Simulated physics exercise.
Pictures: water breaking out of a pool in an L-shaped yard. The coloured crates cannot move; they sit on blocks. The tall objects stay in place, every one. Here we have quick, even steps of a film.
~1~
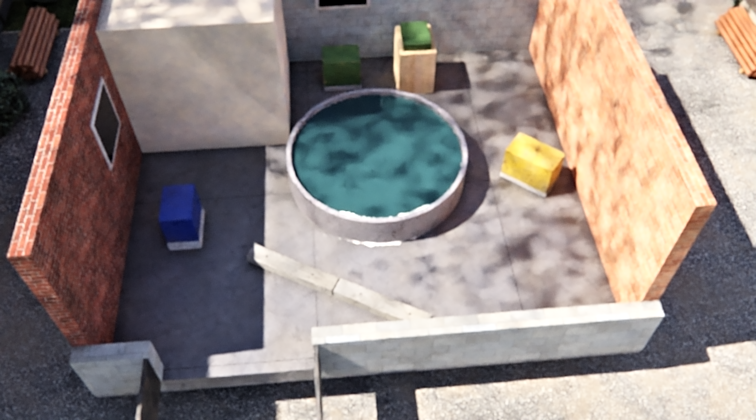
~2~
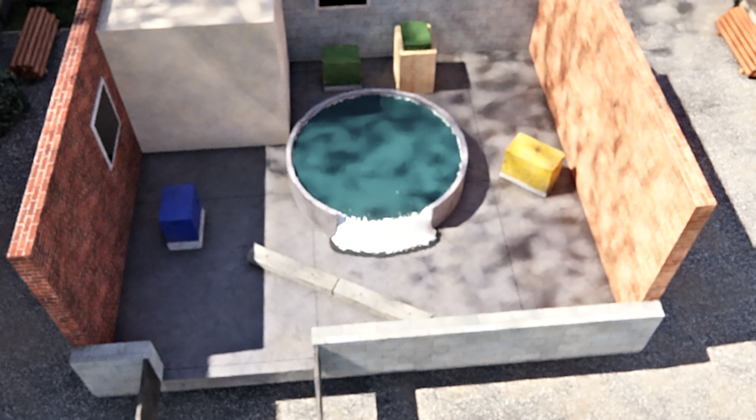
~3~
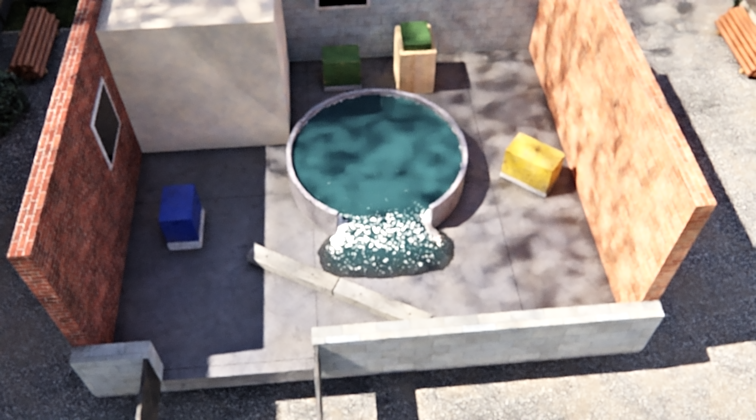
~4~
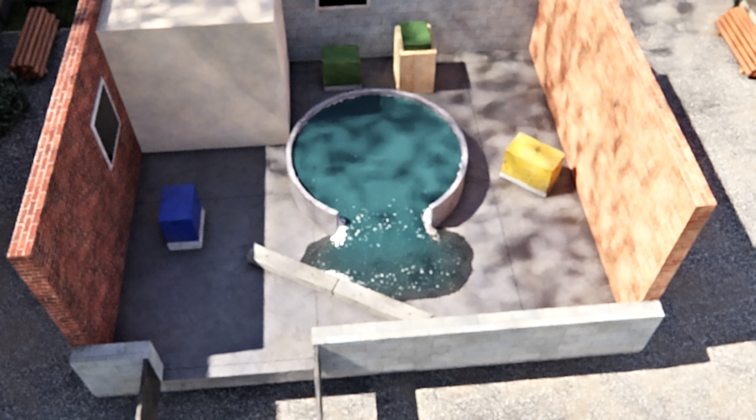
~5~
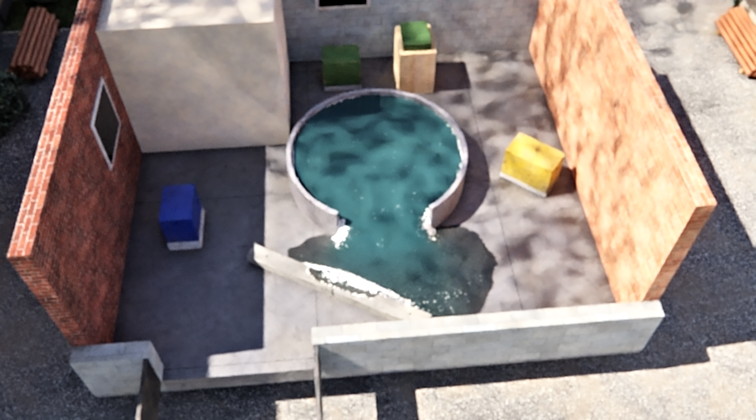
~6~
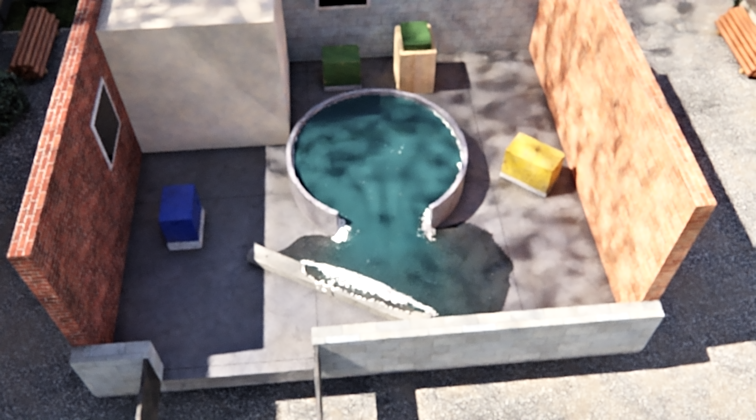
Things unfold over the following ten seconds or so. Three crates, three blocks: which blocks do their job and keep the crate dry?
The yellow crate gets wet; the green crate keeps dry; the blue crate keeps dry.
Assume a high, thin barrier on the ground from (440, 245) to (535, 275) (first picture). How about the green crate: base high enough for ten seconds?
Well, the green crate comes through dry in the end.
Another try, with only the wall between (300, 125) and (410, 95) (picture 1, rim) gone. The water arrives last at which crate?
The blue one, by my reading.
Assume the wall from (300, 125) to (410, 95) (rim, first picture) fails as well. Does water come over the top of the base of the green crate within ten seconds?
In that case the green crate is flooded.
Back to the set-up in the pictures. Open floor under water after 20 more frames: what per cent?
Roughly 55 percent, I'd say.
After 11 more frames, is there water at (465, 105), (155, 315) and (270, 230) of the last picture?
Taking the three spots one by one, I'd call them clear, clear and drenched.
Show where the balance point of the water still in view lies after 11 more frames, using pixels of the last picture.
Around pixel (395, 217).
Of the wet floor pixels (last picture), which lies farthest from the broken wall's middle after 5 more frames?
(583, 331).
A moment on, water covers 20 % of the floor; the yellow crate not reached, the green crate not reached, the blue crate not reached.
Next, water covers 30 % of the floor; the yellow crate not reached, the green crate not reached, the blue crate water round its plinth.
Then, water covers 55 % of the floor; the yellow crate water round its plinth, the green crate not reached, the blue crate water round its plinth.
Later, water covers 85 % of the floor; the yellow crate water round its plinth, the green crate not reached, the blue crate water round its plinth.
In the end, water covers 95 % of the floor; the yellow crate was topped, the green crate stayed above the water, the blue crate stayed above the water.
